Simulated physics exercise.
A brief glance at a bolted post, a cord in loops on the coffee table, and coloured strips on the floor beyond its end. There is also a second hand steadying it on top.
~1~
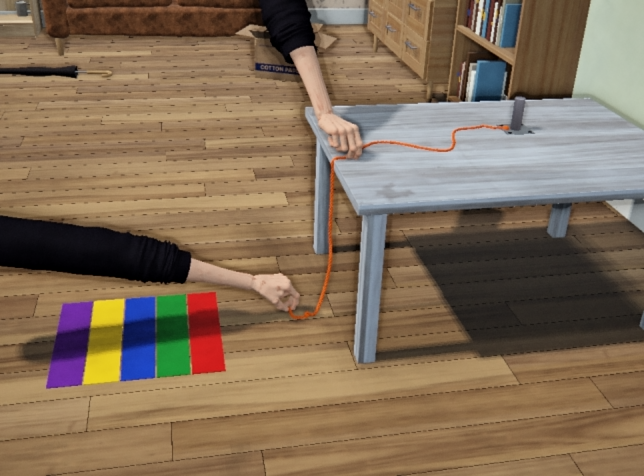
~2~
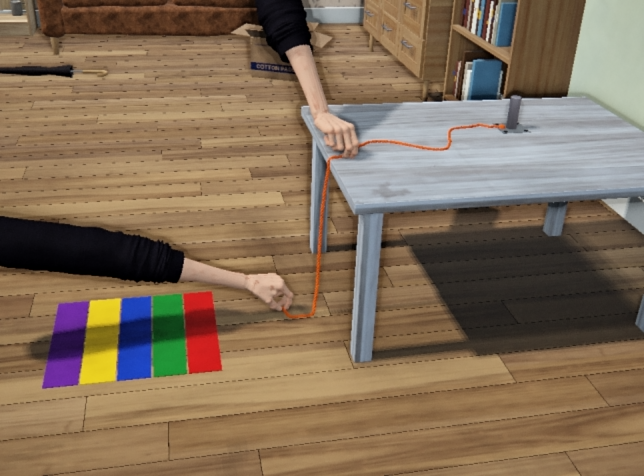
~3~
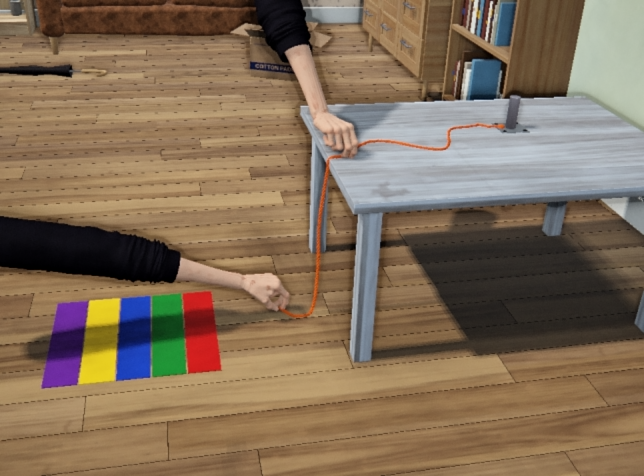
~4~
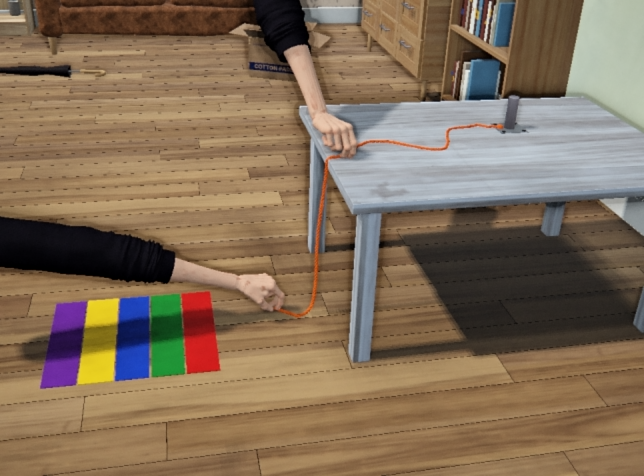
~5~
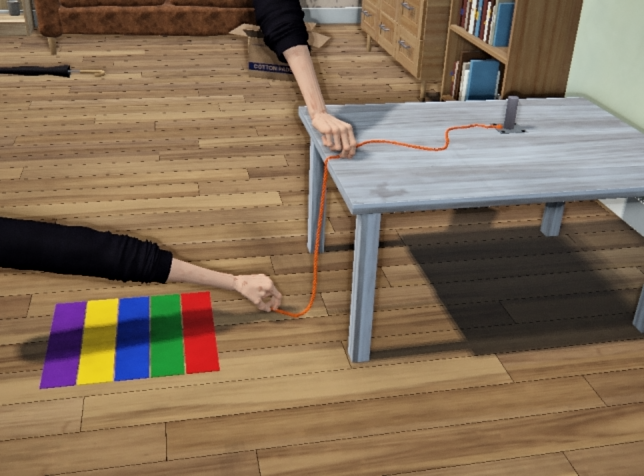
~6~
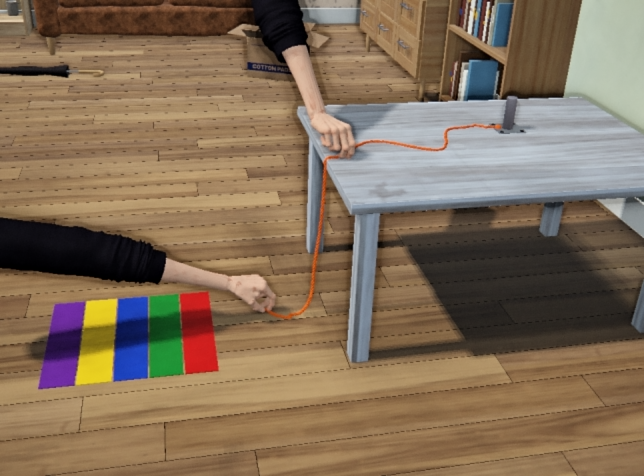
On the floor beside a table, a hand slowly draws an orange cord's end left.
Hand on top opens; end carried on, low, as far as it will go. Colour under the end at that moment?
Yellow.
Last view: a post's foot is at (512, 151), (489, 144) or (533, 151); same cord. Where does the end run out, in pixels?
In order, the pixels are (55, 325), (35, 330) and (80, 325).
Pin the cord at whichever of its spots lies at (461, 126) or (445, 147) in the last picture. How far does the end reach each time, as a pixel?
In order of the tries, close to (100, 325) and close to (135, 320).
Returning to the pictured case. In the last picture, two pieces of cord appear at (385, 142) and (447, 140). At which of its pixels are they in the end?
Near (345, 150) and (421, 139).
Early on, end near (162, 318); over green.
Midway, end near (116, 322); over blue.
At the end of the slack, end near (90, 324); over yellow. It gets as far as the yellow strip.
